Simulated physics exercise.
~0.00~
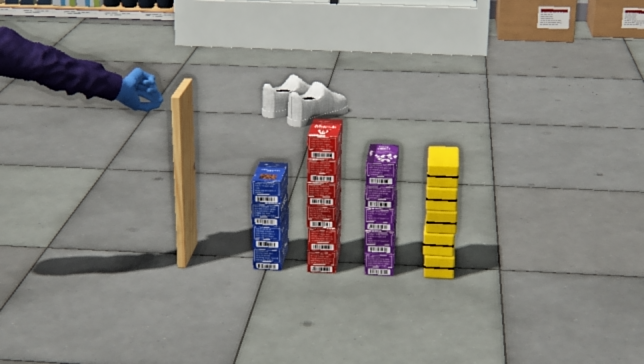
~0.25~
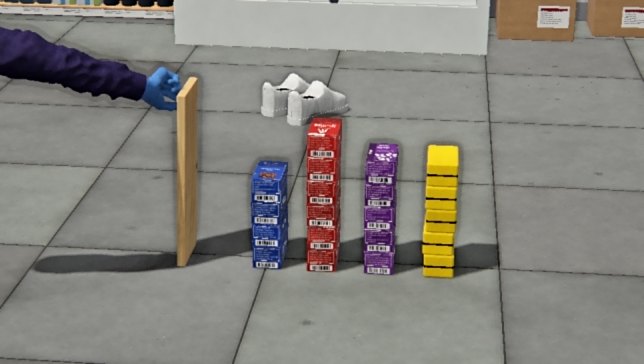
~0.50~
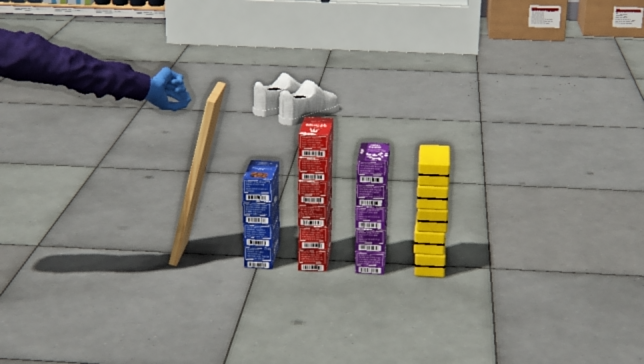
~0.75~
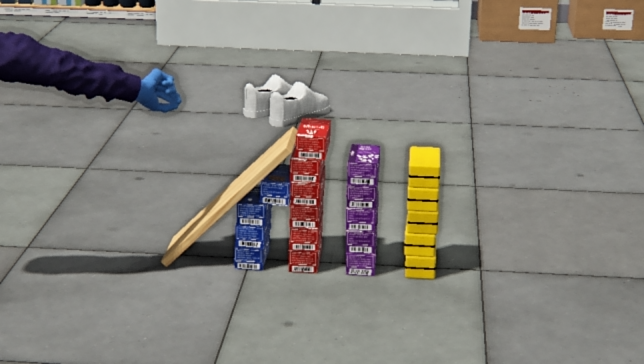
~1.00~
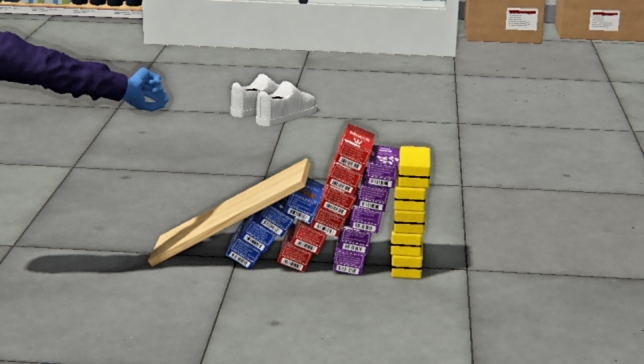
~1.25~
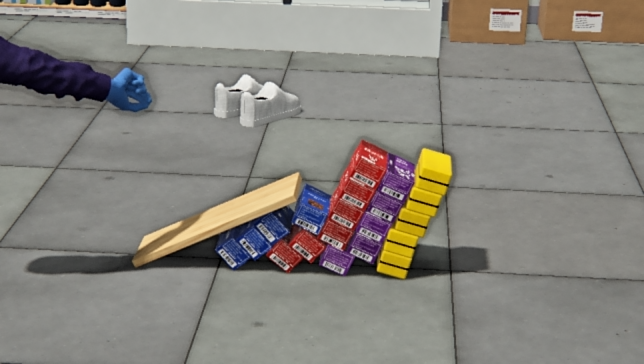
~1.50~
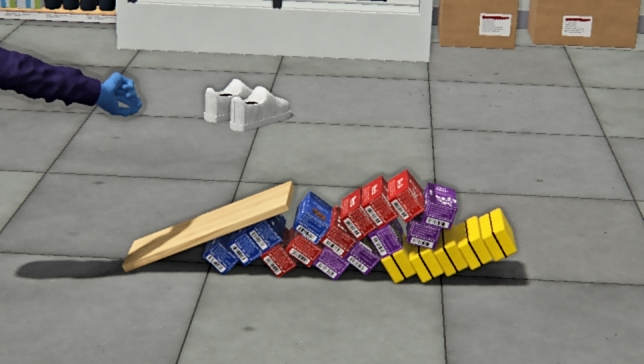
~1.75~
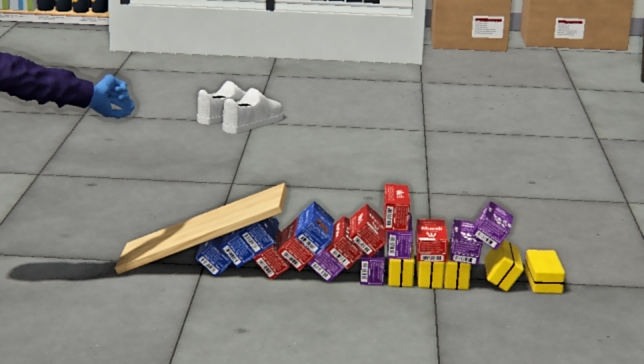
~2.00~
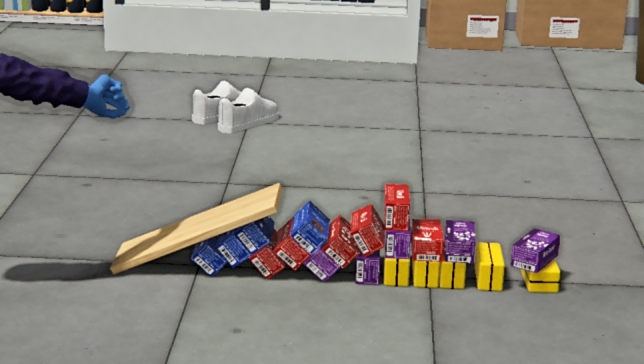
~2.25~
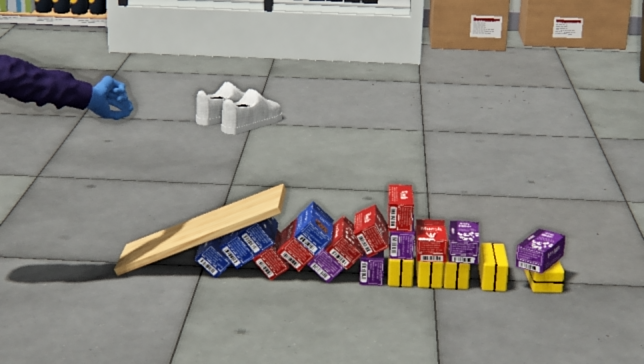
Wooden board tipping right from a gloved hand's push, toppling blue, red, purple and yellow packet stacks into a jumbled row.
